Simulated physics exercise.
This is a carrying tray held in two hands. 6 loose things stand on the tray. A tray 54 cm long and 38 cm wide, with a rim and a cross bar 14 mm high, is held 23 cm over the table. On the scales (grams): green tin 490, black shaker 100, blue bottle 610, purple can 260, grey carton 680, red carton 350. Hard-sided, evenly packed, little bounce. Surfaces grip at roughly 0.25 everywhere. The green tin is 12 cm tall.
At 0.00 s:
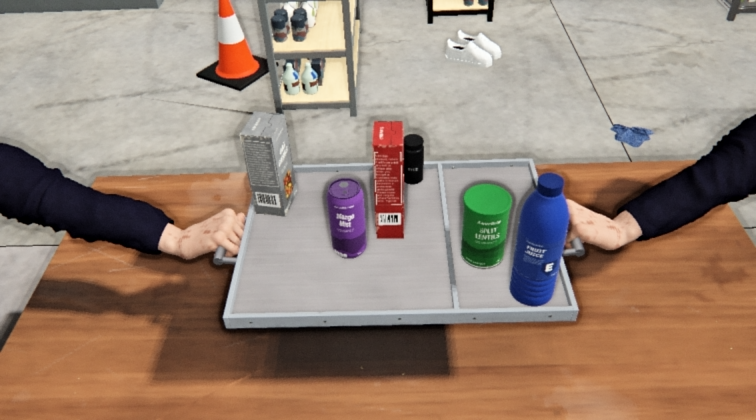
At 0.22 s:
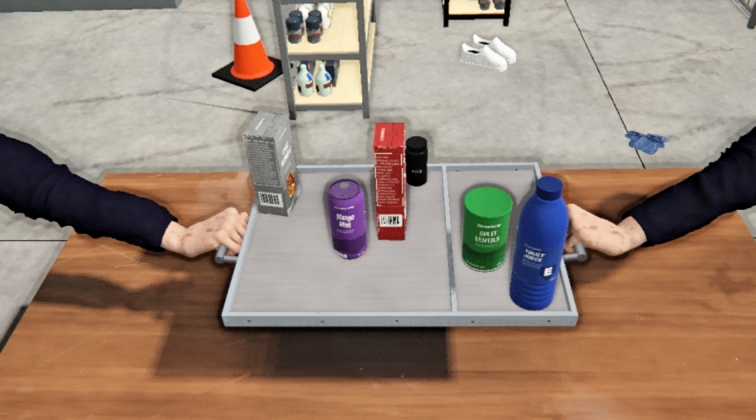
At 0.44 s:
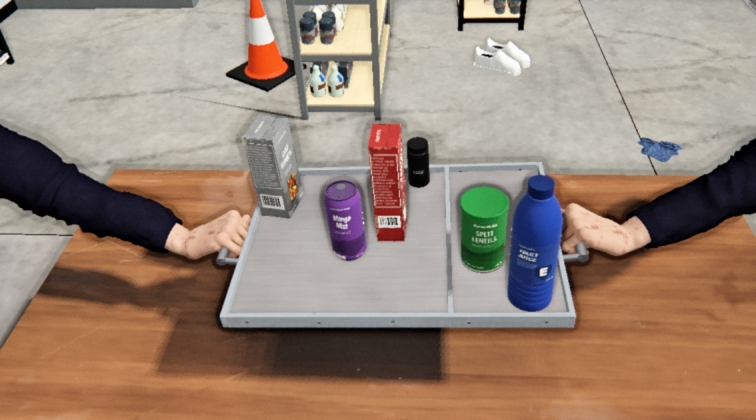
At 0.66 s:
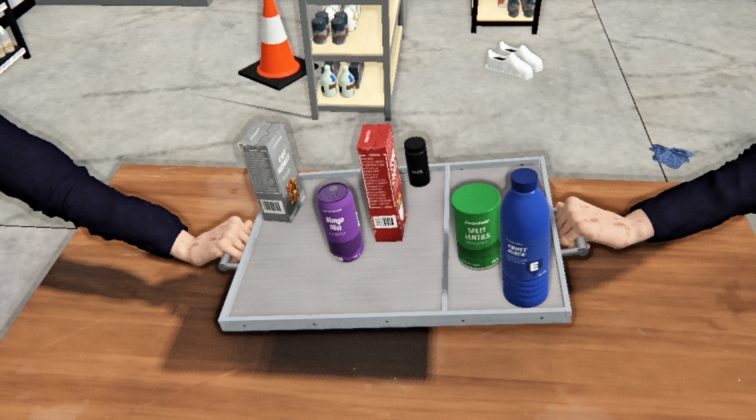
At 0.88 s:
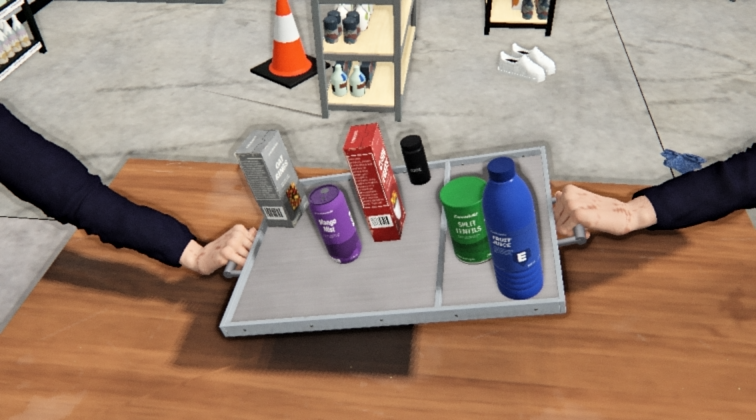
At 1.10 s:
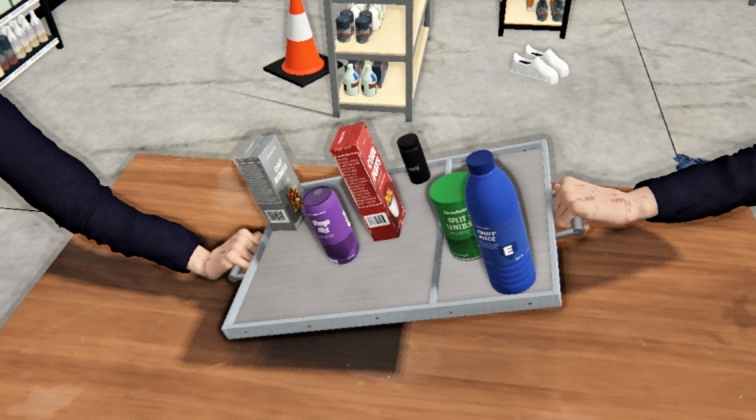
Tray of six containers starting level in two hands above a wooden table, then tilting steadily with its left side lowering.
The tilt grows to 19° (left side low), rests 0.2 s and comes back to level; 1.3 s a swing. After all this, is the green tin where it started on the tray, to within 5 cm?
The green tin keeps its place.
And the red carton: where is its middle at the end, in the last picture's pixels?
Near (305, 220).
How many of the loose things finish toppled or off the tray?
That comes to 5.
Around 1.50 s, tilt 19°, left edge down; red carton on its side; grey carton tipped 23° against what carries it; blue bottle tipped 4° against what carries it.
Around 1.80 s, tilt 18°, left edge down; purple can and grey carton now off the tray; blue bottle on its side; red carton on its side.
Around 2.20 s, tilt 11°, left edge down; black shaker now off the tray; blue bottle on its side; red carton on its side.
Finally (3.4 s), off the tray, black shaker, purple can and grey carton; on their side or leaning hard on the tray, blue bottle and red carton; the last one still in place (within 5 cm). In the last view, green tin near (470, 236).
